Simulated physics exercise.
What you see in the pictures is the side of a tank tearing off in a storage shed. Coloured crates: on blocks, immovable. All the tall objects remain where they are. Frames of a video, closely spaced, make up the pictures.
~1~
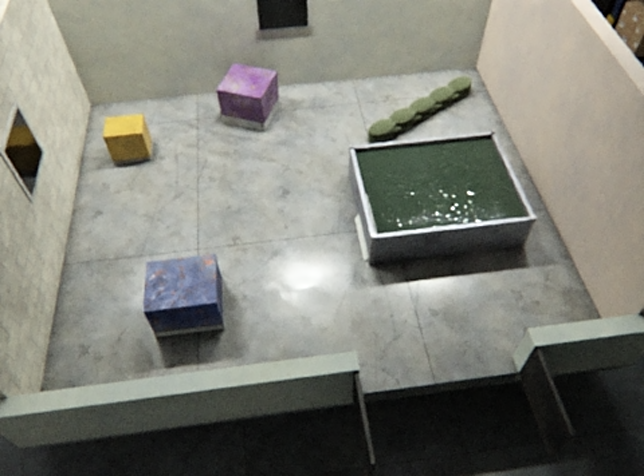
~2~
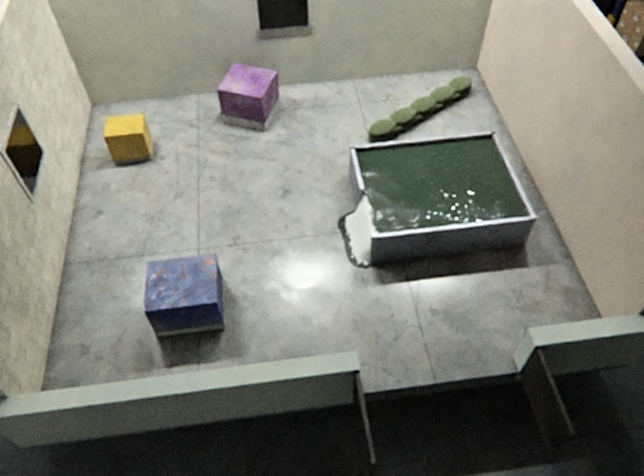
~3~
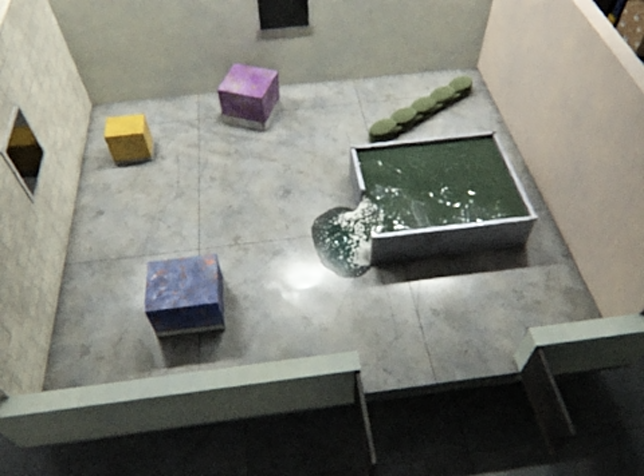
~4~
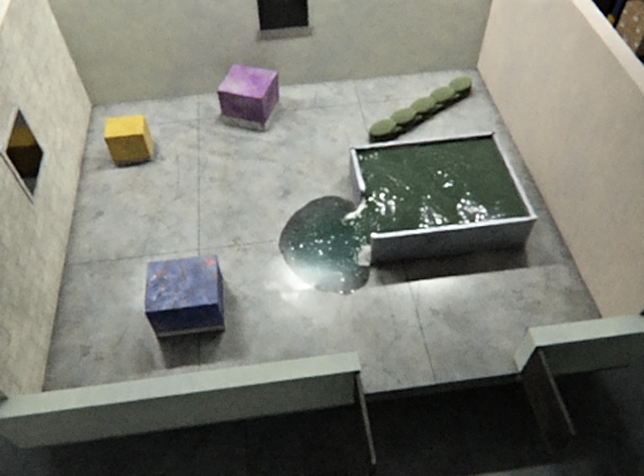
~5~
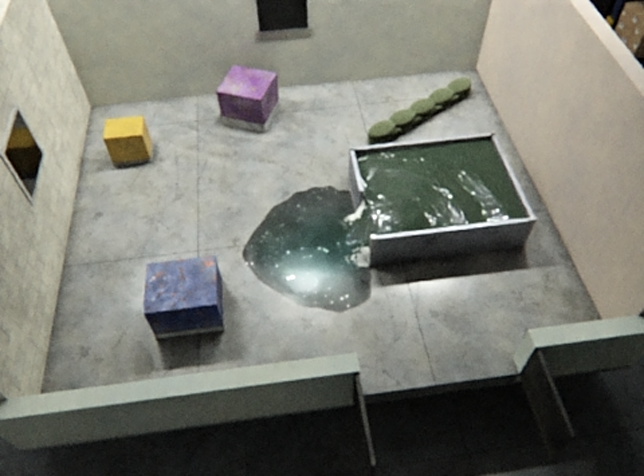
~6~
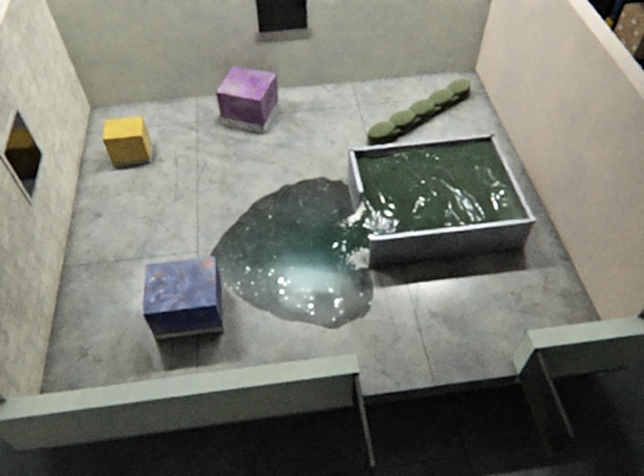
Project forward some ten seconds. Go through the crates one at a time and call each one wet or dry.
The blue crate is wet. The yellow crate is wet. The purple crate is dry.
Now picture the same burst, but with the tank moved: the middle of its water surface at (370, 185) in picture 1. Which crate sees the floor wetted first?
Crate marked blue.
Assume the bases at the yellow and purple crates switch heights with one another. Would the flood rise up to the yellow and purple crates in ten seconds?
After the swap, yellow avoids the flood while purple is flooded.
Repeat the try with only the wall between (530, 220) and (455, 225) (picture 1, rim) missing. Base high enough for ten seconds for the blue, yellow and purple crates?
Well, blue stays clear and yellow stays clear, but purple stays clear.
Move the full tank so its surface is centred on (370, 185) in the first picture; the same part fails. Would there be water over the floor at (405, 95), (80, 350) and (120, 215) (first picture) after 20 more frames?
First unwetted; next drenched; last drenched.
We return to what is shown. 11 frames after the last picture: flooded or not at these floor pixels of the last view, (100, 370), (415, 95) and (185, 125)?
Going through them in order, I'd call them clear, clear and clear.
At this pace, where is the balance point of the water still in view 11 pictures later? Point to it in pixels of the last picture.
I'd put my finger on (358, 233).
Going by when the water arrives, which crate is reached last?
That is the purple one.
A moment on, water covers 20 % of the floor; the blue crate water round its plinth, the yellow crate not reached, the purple crate not reached.
Next, water covers 35 % of the floor; the blue crate water round its plinth, the yellow crate water round its plinth, the purple crate not reached.
Then, water covers 45 % of the floor; the blue crate water round its plinth, the yellow crate water round its plinth, the purple crate water round its plinth.
Later, water covers 60 % of the floor; the blue crate water round its plinth, the yellow crate water round its plinth, the purple crate water round its plinth.
In the end, water covers 85 % of the floor; the blue crate was topped, the yellow crate was topped, the purple crate stayed above the water.
